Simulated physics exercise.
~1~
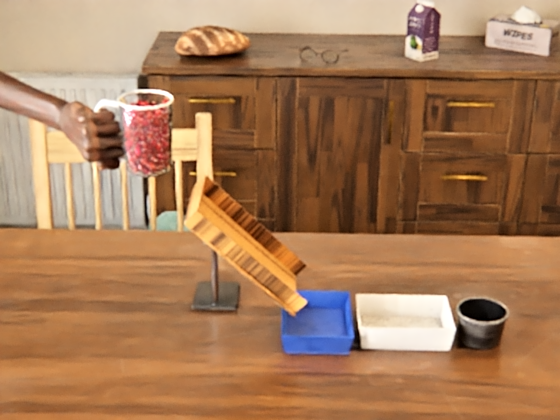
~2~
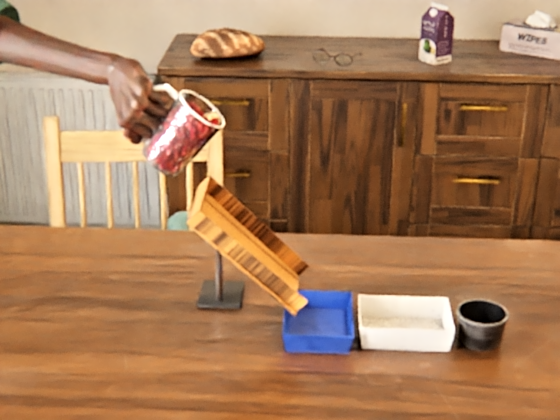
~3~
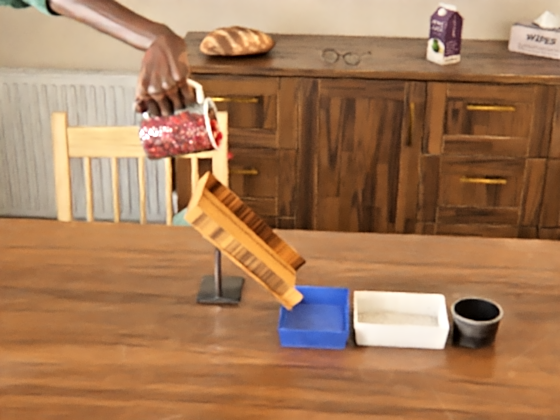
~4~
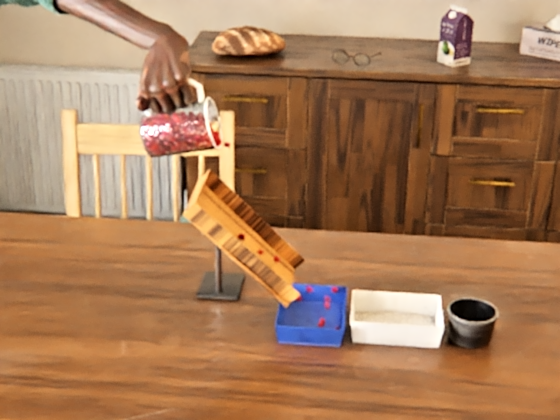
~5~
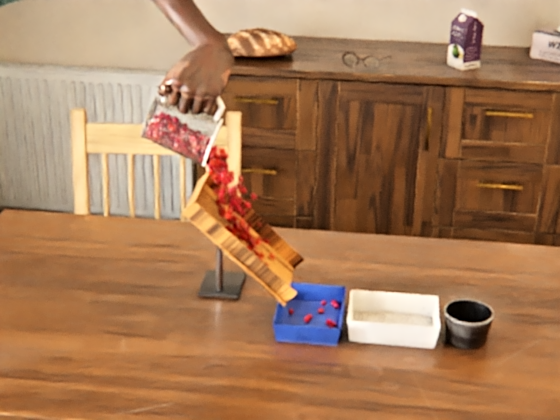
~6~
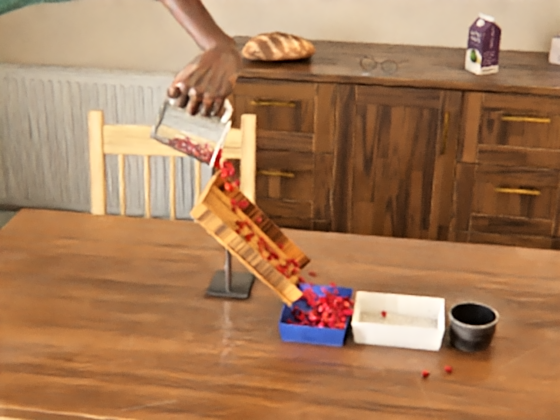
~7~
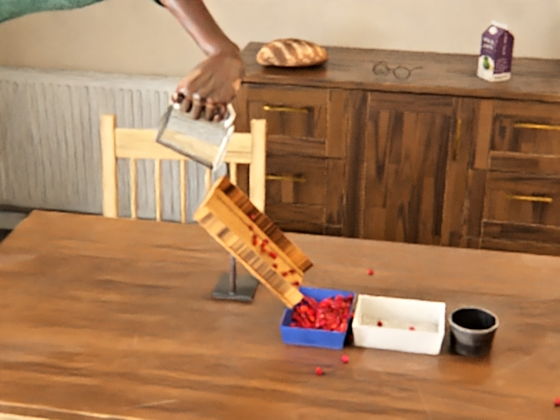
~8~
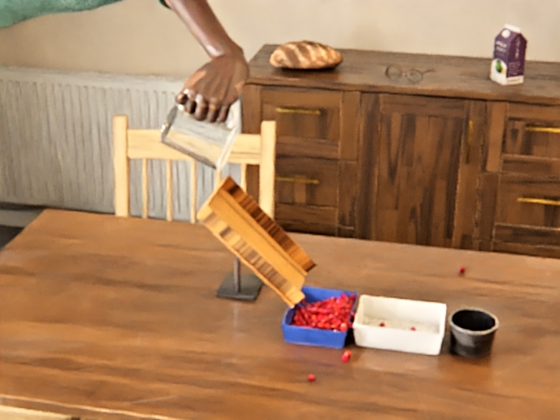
At the start, a hand holds a clear cup full of red cranberries above a wooden slope on a table, with a blue tin, a white tin and a black dish lined up to the right. The hand moves the cup over the top of the slope and tips it onto its side. A few cranberries roll down into the blue tin. The hand then tilts the cup further, and the rest pour out in a thick stream, sliding down the slope. Some bounce onto the table and into the white tin. Finally the cup and slope are empty, and most cranberries lie heaped in the blue tin.
